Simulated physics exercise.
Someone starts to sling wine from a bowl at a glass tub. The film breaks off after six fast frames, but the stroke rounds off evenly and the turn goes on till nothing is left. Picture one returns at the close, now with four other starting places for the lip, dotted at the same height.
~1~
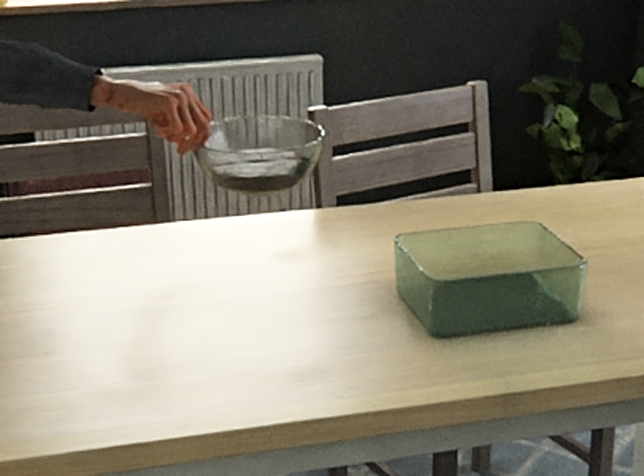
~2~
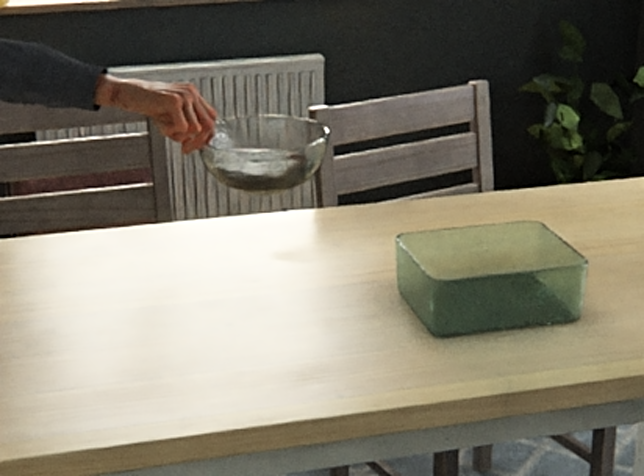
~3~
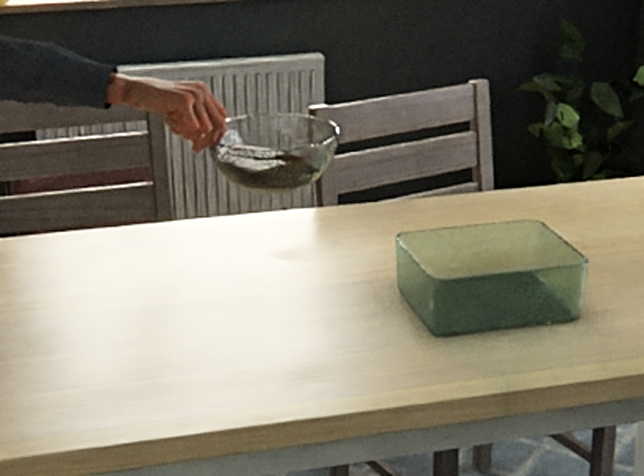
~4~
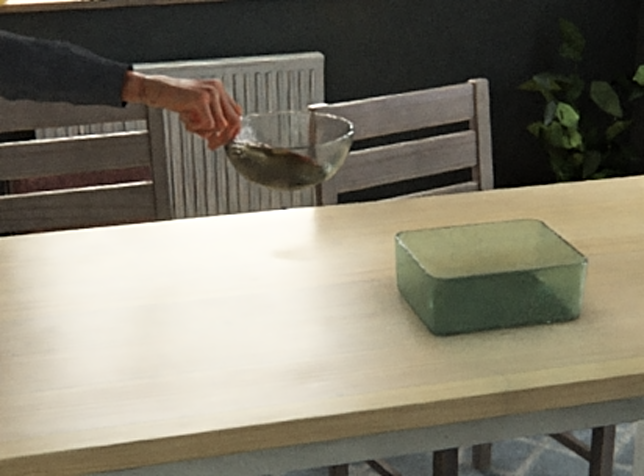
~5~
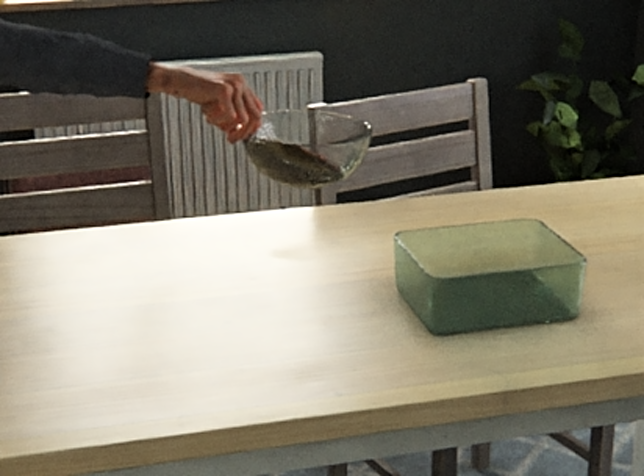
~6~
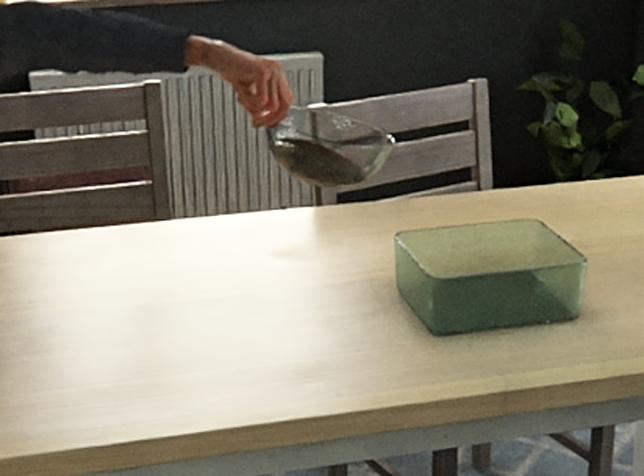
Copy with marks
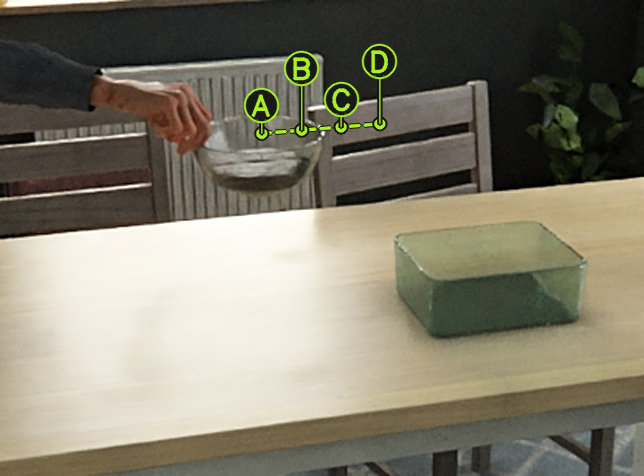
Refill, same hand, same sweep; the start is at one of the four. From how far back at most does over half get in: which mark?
Take A.
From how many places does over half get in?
All of them.
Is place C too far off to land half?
No, not at all.
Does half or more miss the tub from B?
No, not at all.
On the marked copy, A at (261, 133); B at (301, 130); C at (341, 127); D at (379, 123).
With A, about 65 % lands in the tub, 25 % falls short and 11 % goes beside or beyond.
With B, about 75 % lands in the tub, 8 % falls short and 17 % goes beside or beyond.
With C, about 86 % lands in the tub, 8 % falls short and 6 % goes beside or beyond.
With D, about 69 % lands in the tub, 6 % falls short and 26 % goes beside or beyond.
